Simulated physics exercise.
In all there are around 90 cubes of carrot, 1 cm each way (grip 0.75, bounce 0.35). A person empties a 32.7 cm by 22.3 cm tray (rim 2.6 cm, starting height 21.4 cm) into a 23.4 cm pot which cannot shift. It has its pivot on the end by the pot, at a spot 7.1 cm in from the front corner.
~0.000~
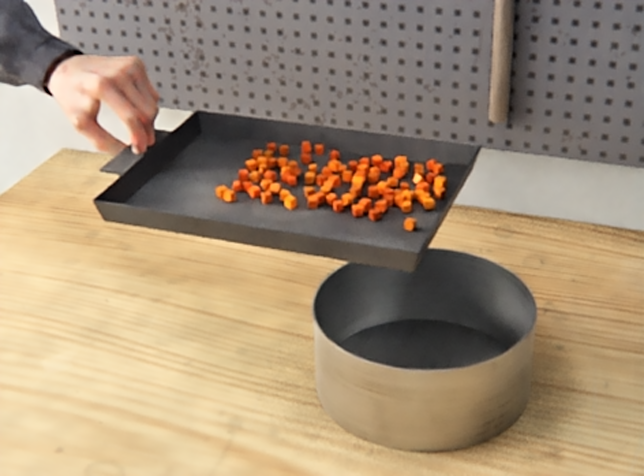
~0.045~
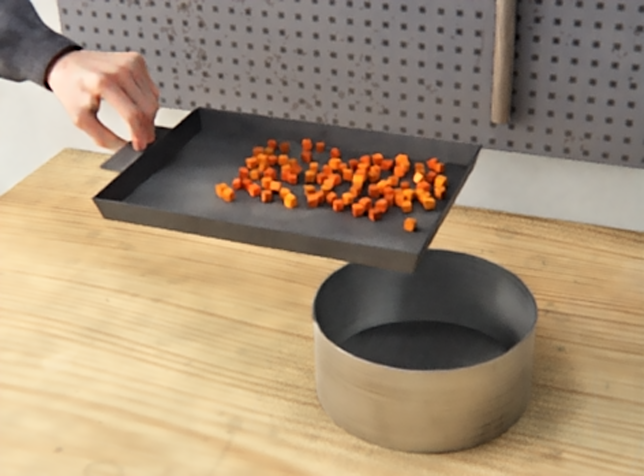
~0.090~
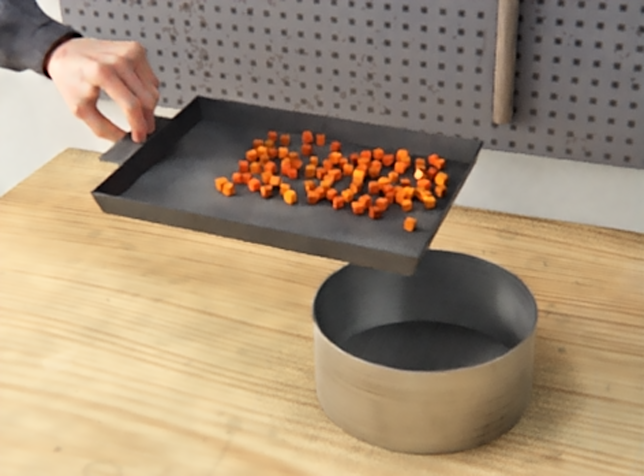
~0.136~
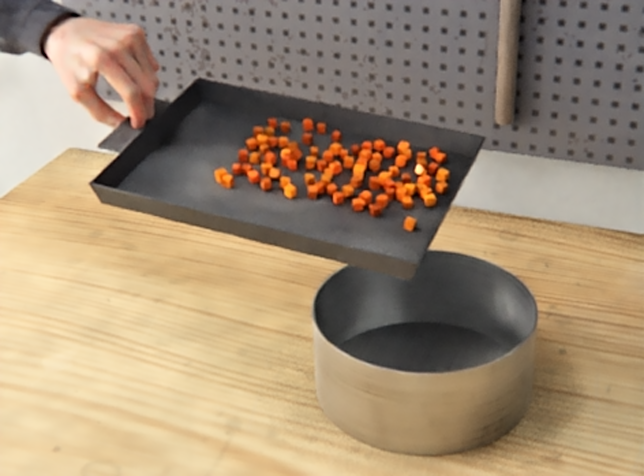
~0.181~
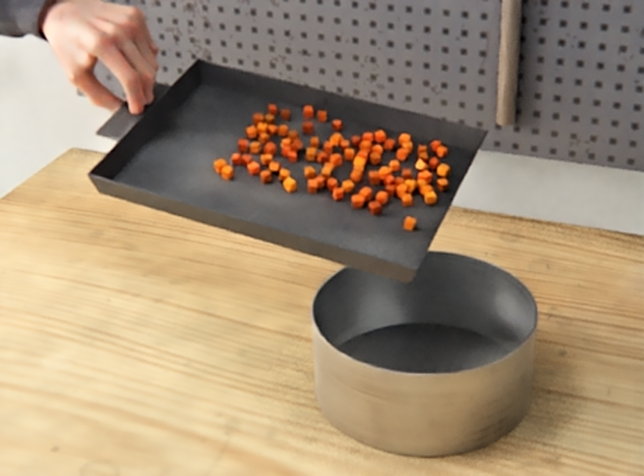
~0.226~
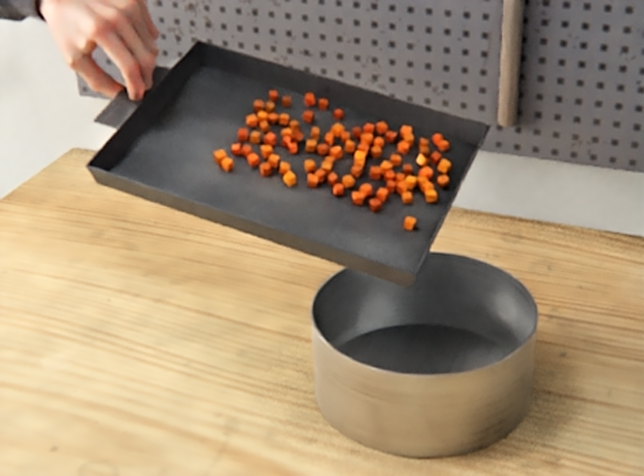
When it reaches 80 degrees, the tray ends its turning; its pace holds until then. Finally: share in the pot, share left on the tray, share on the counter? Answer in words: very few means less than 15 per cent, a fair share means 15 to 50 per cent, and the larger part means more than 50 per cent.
Pot: Very few. Tray: A fair share. Counter: The larger part.
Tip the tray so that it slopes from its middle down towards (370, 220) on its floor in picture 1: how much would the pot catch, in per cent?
My guess is roughly 25 percent.
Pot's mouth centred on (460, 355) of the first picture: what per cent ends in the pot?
Estimate: ~ 80 %.
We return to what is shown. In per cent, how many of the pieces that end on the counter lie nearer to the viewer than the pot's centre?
I'd put it at around 100 per cent.
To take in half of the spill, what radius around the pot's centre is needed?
Close to 24 cm, give or take.
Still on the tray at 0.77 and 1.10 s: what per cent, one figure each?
In turn: 95, 35.
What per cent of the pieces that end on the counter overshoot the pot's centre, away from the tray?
About 80 %.
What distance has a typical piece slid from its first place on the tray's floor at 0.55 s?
Around 3 centimetres.
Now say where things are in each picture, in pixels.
The first frame shows tray tilt 0 degrees, front corners at (101, 198) and (414, 248); middle of the pieces at (334, 181); pot at (424, 303).
The second frame shows tray tilt 1 degrees, front corners at (101, 196) and (413, 249); middle of the pieces at (334, 179).
The third frame shows tray tilt 3 degrees, front corners at (100, 190) and (413, 252), lowest corner right front; middle of the pieces at (335, 175).
The fourth frame shows tray tilt 7 degrees, front corners at (99, 181) and (413, 257), lowest corner right front; middle of the pieces at (335, 167).
The fifth frame shows tray tilt 12 degrees, front corners at (97, 172) and (413, 262), lowest corner right front; middle of the pieces at (335, 160).
The sixth frame shows tray tilt 16 degrees, front corners at (95, 163) and (412, 268), lowest corner right front; middle of the pieces at (336, 153); pot at (424, 307). Its pace works out near 95 degrees a second.
After 0.55 s, tilt 47 degrees; the tray holds 100 %, the pot 0 %.
After 0.77 s, tilt 68 degrees; the tray holds 95 %, the pot 0 %.
After 1.10 s, tilt 80 degrees; the tray holds 35 %, the pot 5 %.
By 2.5 s all is still; pot 10 %, tray 25 %, counter 65 %.
